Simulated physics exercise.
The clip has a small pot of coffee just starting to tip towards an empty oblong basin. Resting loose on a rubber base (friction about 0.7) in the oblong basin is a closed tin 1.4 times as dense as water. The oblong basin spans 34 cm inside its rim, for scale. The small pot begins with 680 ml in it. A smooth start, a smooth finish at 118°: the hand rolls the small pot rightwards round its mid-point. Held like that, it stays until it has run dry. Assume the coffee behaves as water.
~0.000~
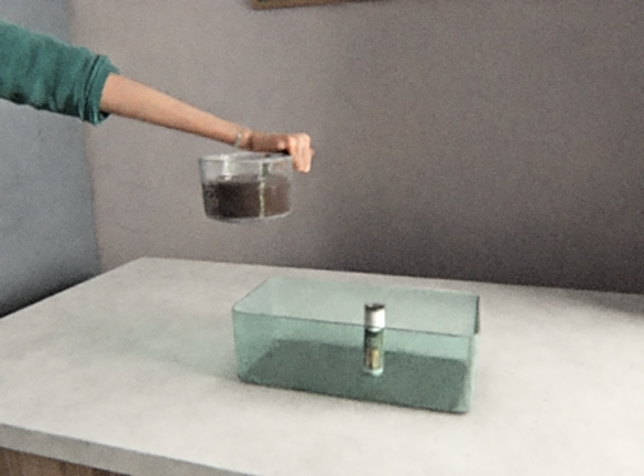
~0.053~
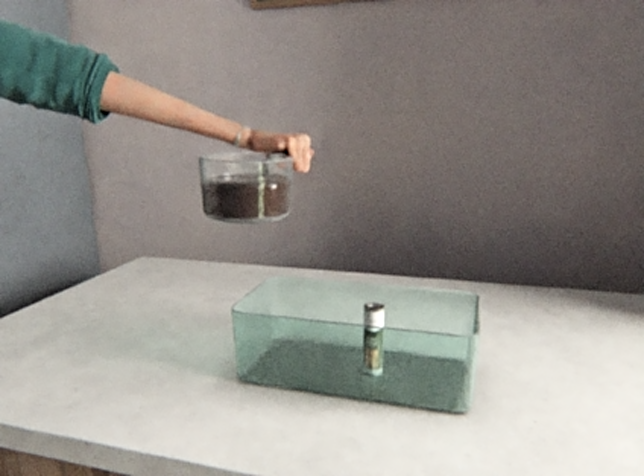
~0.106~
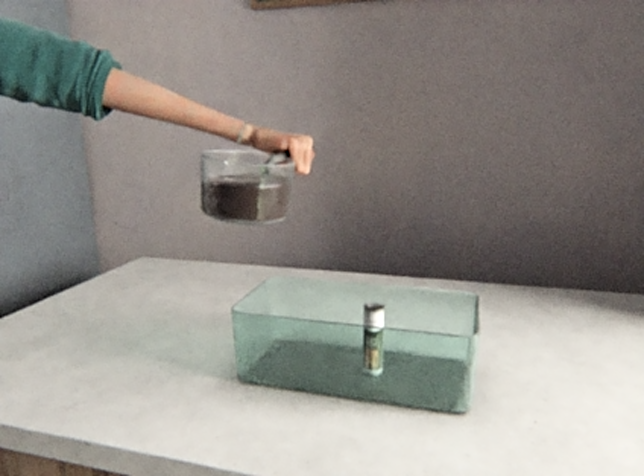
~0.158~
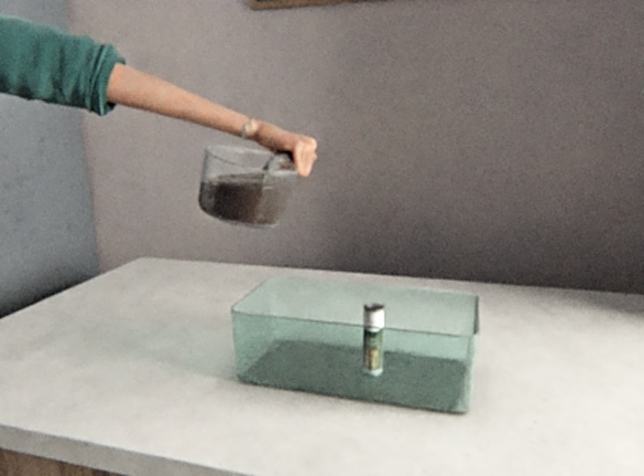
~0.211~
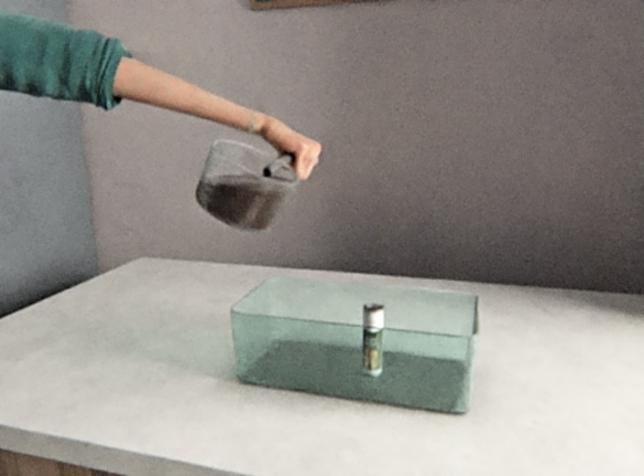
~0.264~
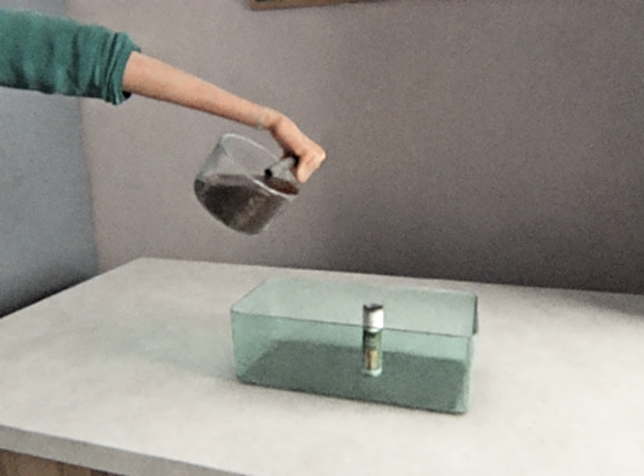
A hand tilting a clear pot of dark liquid steadily rightwards above a greenish see-through basin with a small tin inside.
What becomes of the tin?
The tin keeps upright.
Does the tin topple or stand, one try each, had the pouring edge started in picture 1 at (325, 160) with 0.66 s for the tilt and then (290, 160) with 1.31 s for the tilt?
Run one: It tumbles. Run two: It does not tip.
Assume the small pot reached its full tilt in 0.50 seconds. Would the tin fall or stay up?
In that case the tin stays vertical.
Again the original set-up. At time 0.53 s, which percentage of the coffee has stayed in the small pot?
About 28 per cent.
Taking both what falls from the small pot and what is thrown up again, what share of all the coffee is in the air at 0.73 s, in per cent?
Close to 9 per cent.
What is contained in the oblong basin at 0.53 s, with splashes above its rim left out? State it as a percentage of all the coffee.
Near 22 in a hundred.
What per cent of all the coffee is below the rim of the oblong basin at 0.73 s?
88 %, more or less.
By 0.53 s the tilt is 108° and 27 per cent is still to pour; the tin stands where it began.
By 0.73 s the tilt is 118° and 3 per cent is still to pour; the tin stands where it began.
By 0.94 s the tilt is 118° and 0 per cent is still to pour; the tin stands where it began.
By 1.16 s the tilt is 118° and 0 per cent is still to pour; the tin stands where it began.
At rest the tin stands where it began.
